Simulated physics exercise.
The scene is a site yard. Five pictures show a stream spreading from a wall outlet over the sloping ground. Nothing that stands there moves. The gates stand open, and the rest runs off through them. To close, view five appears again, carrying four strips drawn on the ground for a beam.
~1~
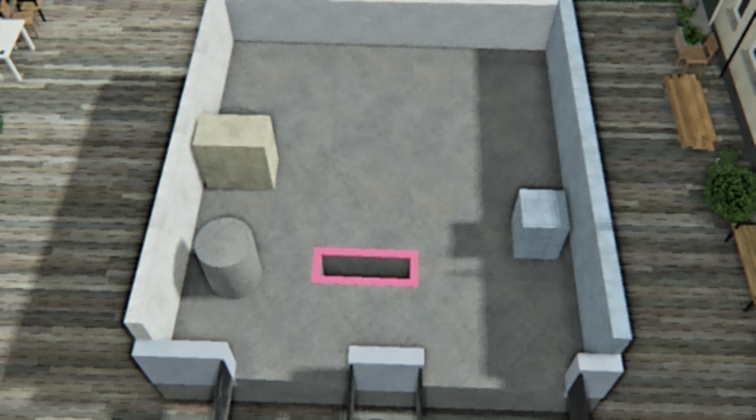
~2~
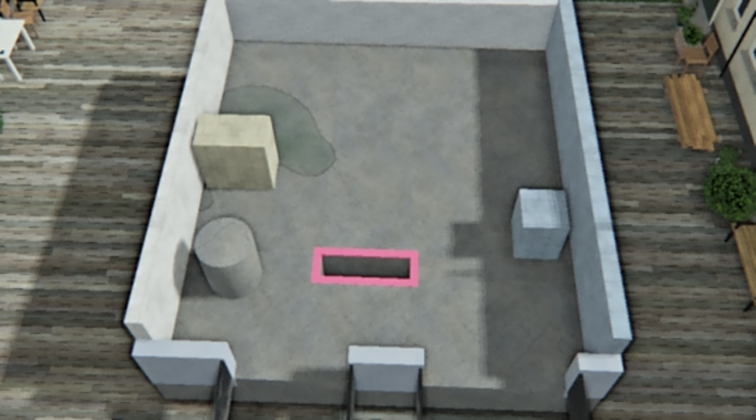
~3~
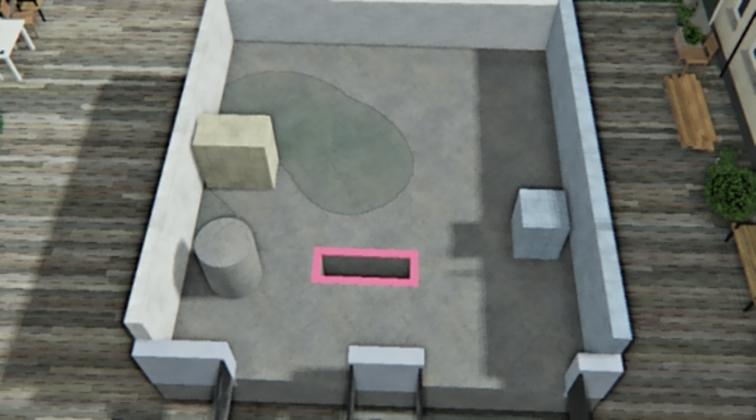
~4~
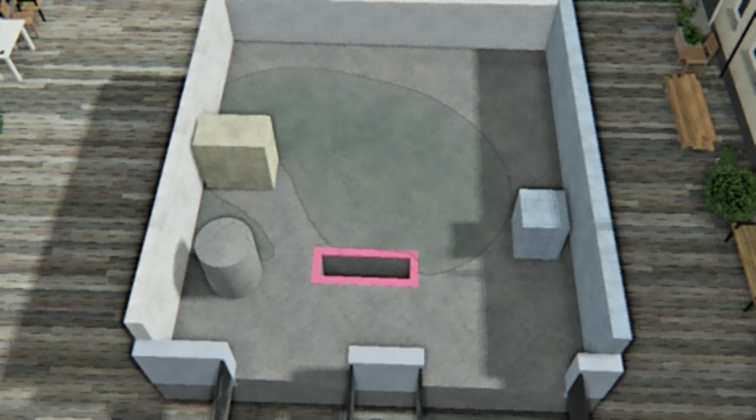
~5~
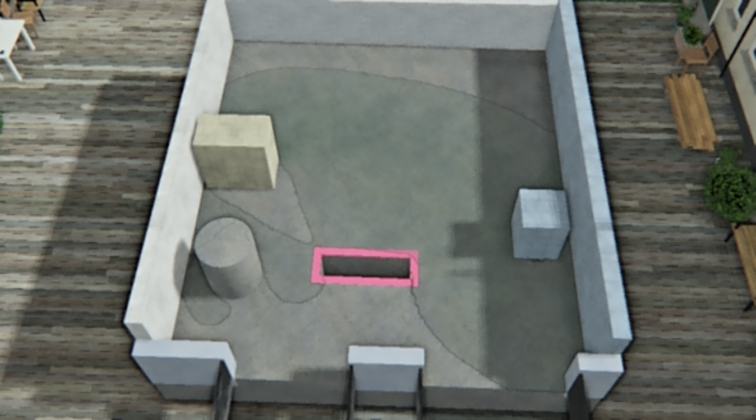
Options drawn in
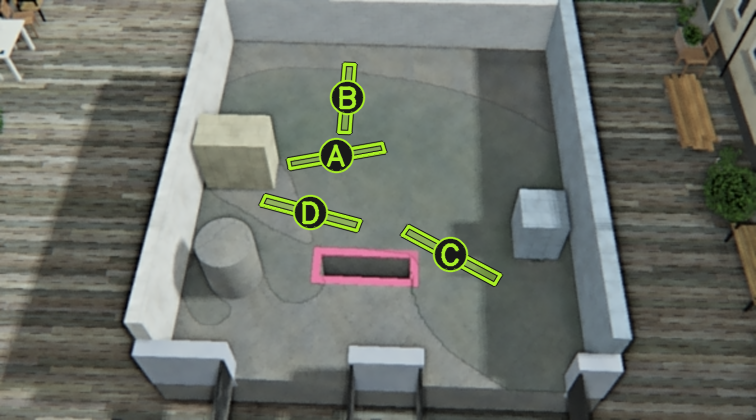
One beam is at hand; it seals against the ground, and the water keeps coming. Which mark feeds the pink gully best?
Place B does it best.
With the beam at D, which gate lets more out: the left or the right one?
The right gate.
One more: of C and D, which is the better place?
That would be C.
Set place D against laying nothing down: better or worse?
Place D is worse.
On the marked copy, A from (289, 164) to (383, 147); B from (344, 132) to (349, 64); C from (405, 230) to (497, 279); D from (263, 200) to (358, 225).
Choosing A, about 12 % of the stream runs into the pink gully, about 88 % out by the gates.
Choosing B, about 28 % of the stream runs into the pink gully, about 72 % out by the gates.
Choosing C, about 16 % of the stream runs into the pink gully, about 80 % out by the gates.
Choosing D, about 8 % of the stream runs into the pink gully, about 92 % out by the gates.
